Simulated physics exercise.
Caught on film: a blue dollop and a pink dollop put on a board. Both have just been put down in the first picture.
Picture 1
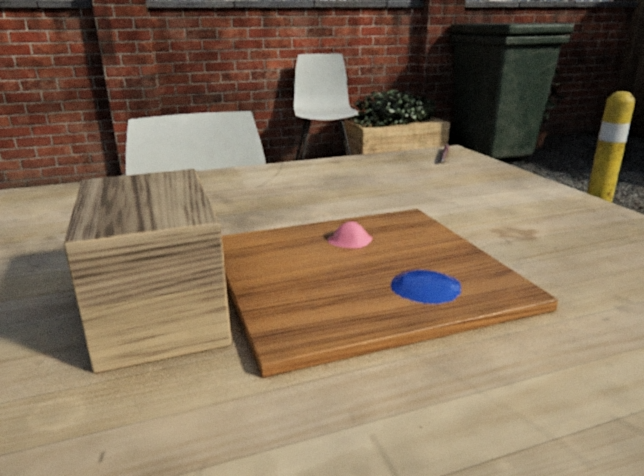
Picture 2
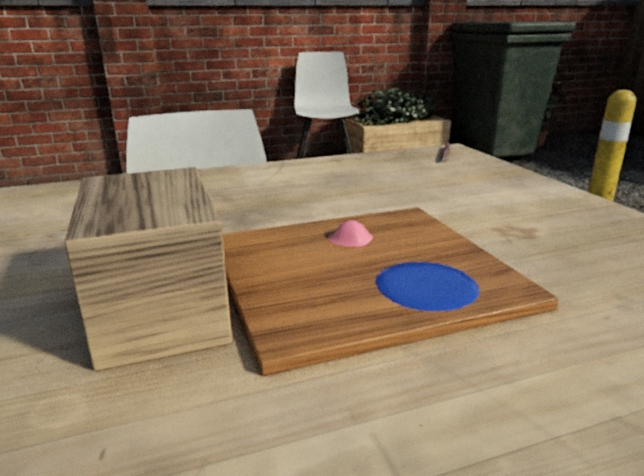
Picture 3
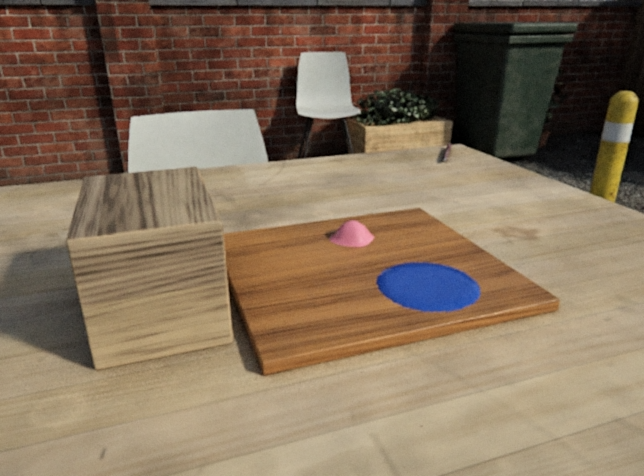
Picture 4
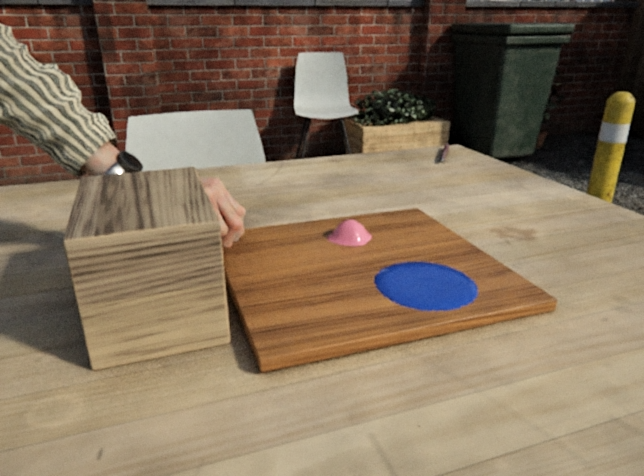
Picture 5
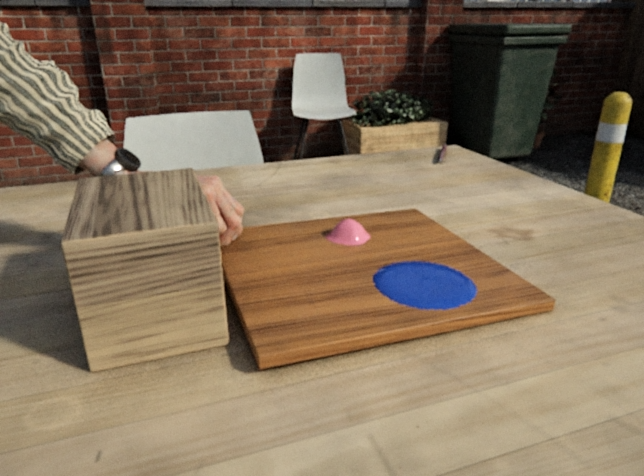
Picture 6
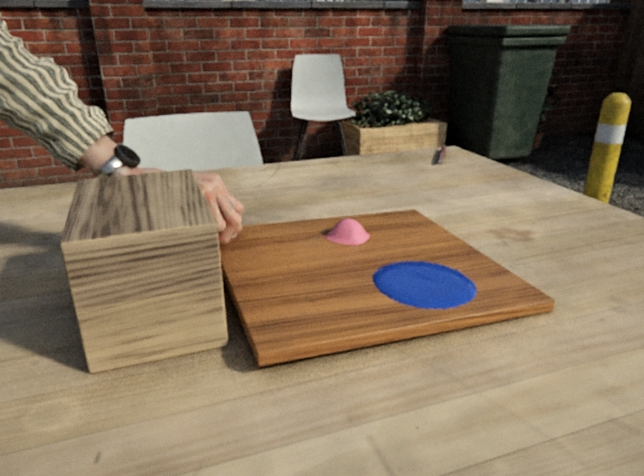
Blue dollop spreading into a flat disc beside a pink mound on a wooden board, then a hand gripping behind a block.
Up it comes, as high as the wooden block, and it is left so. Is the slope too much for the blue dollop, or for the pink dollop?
The blue dollop slides over the edge and the pink dollop holds its ground.
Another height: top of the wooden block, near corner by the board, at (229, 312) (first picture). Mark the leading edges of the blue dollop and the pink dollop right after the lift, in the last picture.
At (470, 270), and at (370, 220).
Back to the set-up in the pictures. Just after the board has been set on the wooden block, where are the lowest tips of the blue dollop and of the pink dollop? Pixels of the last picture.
In turn (512, 268) and (377, 198).
A moment on, slope about 26°; the blue dollop is dripping off the low end; the pink dollop has not moved.
Further on, the blue dollop is dripping off the low end; the pink dollop has not moved.
When it is over, slope about 26°; the blue dollop is dripping off the low end; the pink dollop has not moved.
